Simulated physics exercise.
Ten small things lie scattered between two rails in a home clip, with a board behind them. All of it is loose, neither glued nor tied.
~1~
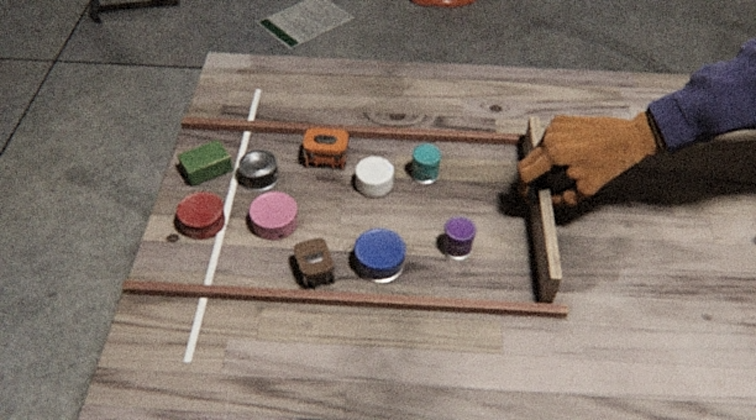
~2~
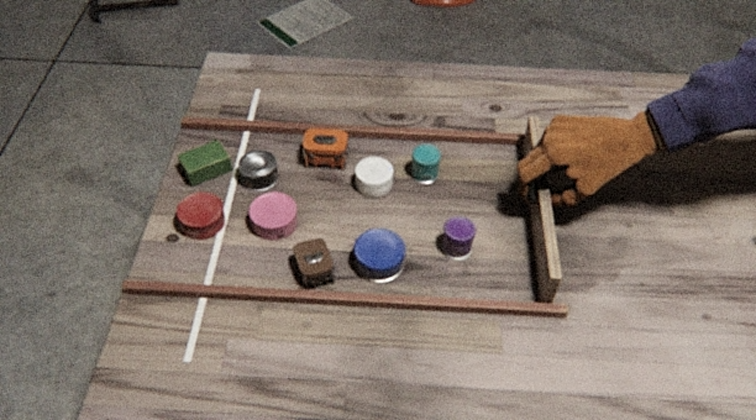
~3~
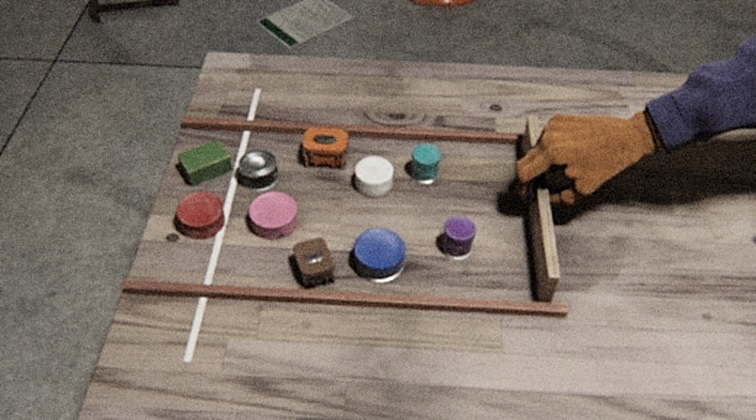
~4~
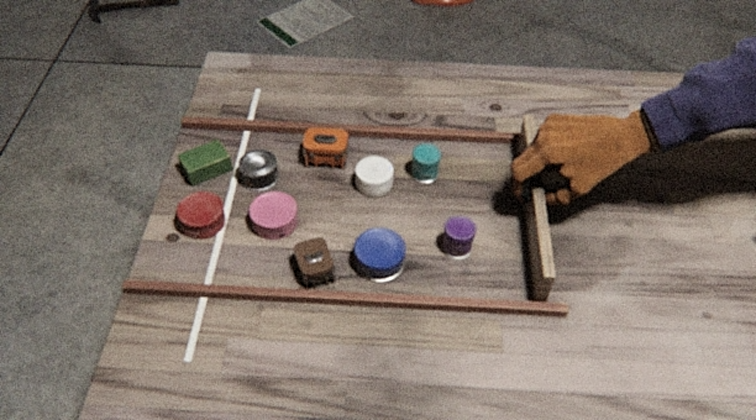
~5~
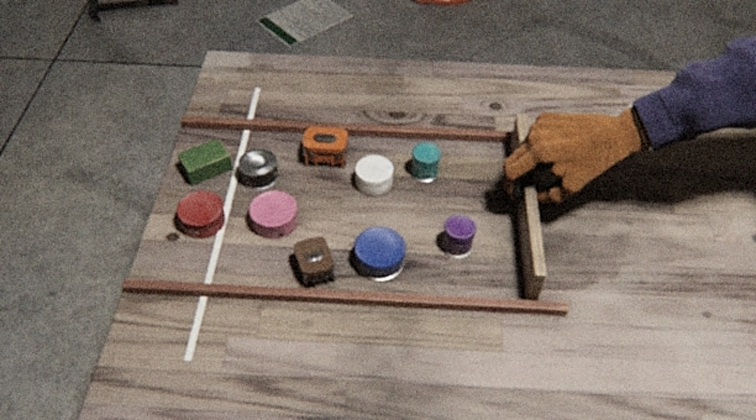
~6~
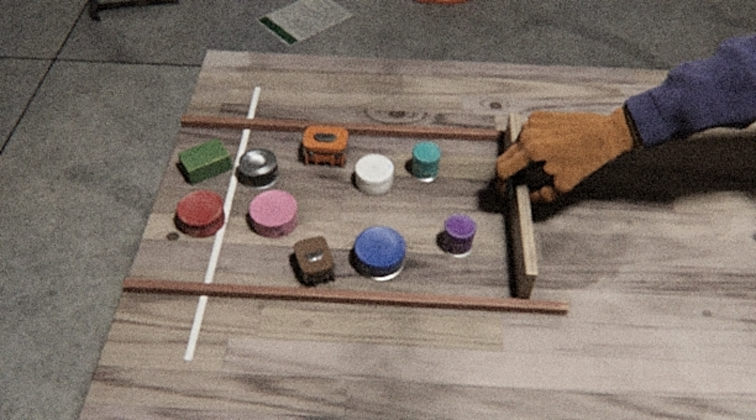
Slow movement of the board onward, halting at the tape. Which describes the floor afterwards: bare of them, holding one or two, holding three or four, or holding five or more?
The push will send just one or two off the table.
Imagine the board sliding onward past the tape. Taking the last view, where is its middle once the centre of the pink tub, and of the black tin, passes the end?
About (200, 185), and about (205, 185) for the other.
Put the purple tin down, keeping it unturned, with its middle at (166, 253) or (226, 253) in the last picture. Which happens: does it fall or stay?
Place by place, it goes down, then goes down.
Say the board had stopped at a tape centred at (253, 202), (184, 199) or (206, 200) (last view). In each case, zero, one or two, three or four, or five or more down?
Taking them in turn, no fall at all; five or over; 3 or 4.
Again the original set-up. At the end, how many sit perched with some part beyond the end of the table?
That'd be 1.
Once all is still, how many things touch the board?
Contact count: 4.
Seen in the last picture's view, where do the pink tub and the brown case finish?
One ends up near (179, 205) and the other near (145, 257).
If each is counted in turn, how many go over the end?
The number that fall is 2.
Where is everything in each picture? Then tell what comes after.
In the first frame, green block (205, 163); red tub (202, 216); black tin (259, 170); board (540, 204); tape (229, 203).
In the second frame, red tub (201, 216); blue pot (380, 255).
In the third frame, black tin (259, 170); pink tub (274, 216).
In the fourth frame, green block (205, 162); orange case (326, 148).
In the fifth frame, red tub (202, 214); purple tin (459, 236).
In the sixth frame, green block (205, 161); red tub (202, 214); black tin (259, 169); board (518, 200); tape (229, 201).
Soon after, none off yet; green block at rest near (205, 161); red tub at rest near (202, 214); black tin at rest near (259, 169).
Then, none off yet; green block moved a little near (193, 158); red tub moved about its own width near (174, 214); black tin moved about its own width near (227, 165).
At rest, the number that fall off is one or two; fallen, red tub and green block.
